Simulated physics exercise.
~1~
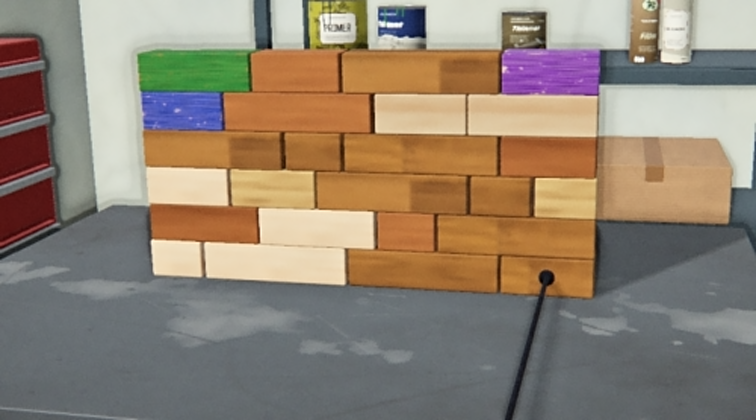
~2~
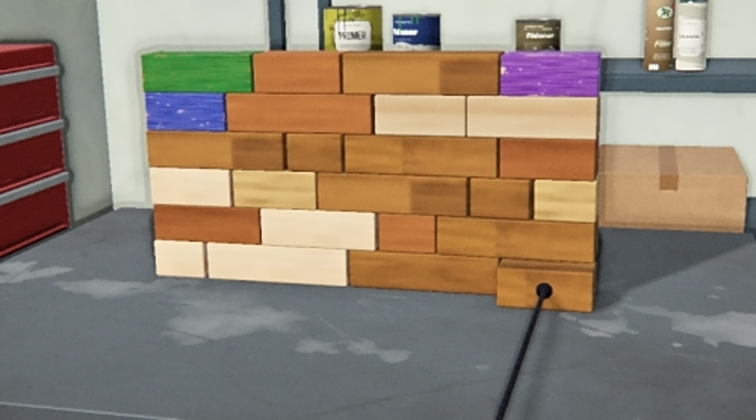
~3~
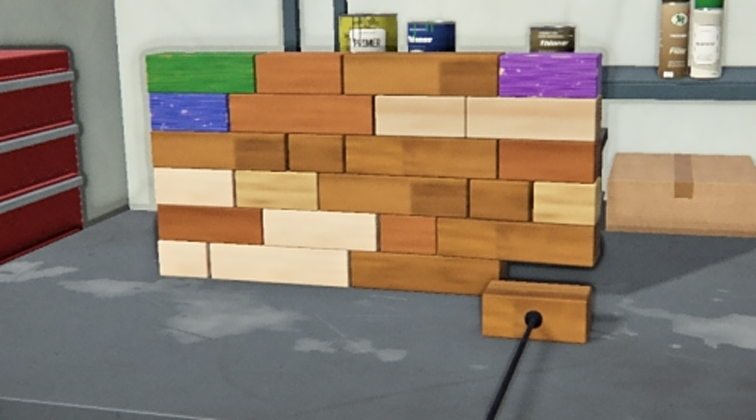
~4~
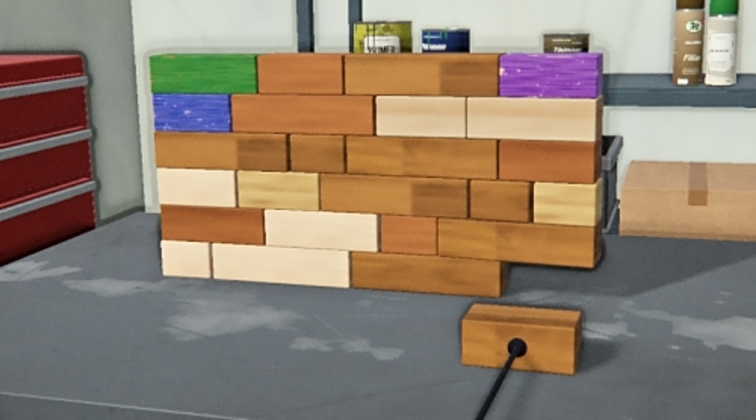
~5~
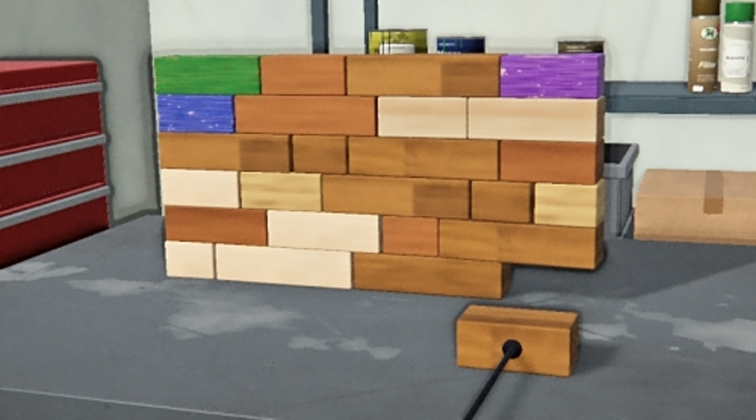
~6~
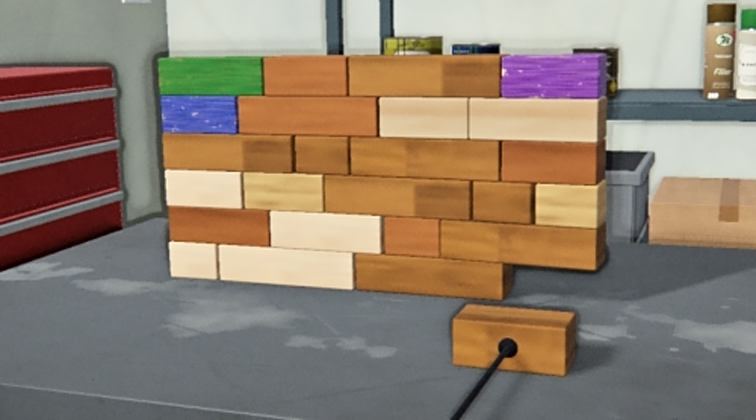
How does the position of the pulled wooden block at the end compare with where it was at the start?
At the start it sits in the bottom right corner of the wall. By the end it rests on the worktop in front of the wall, clear of it, lower and slightly further left in view.
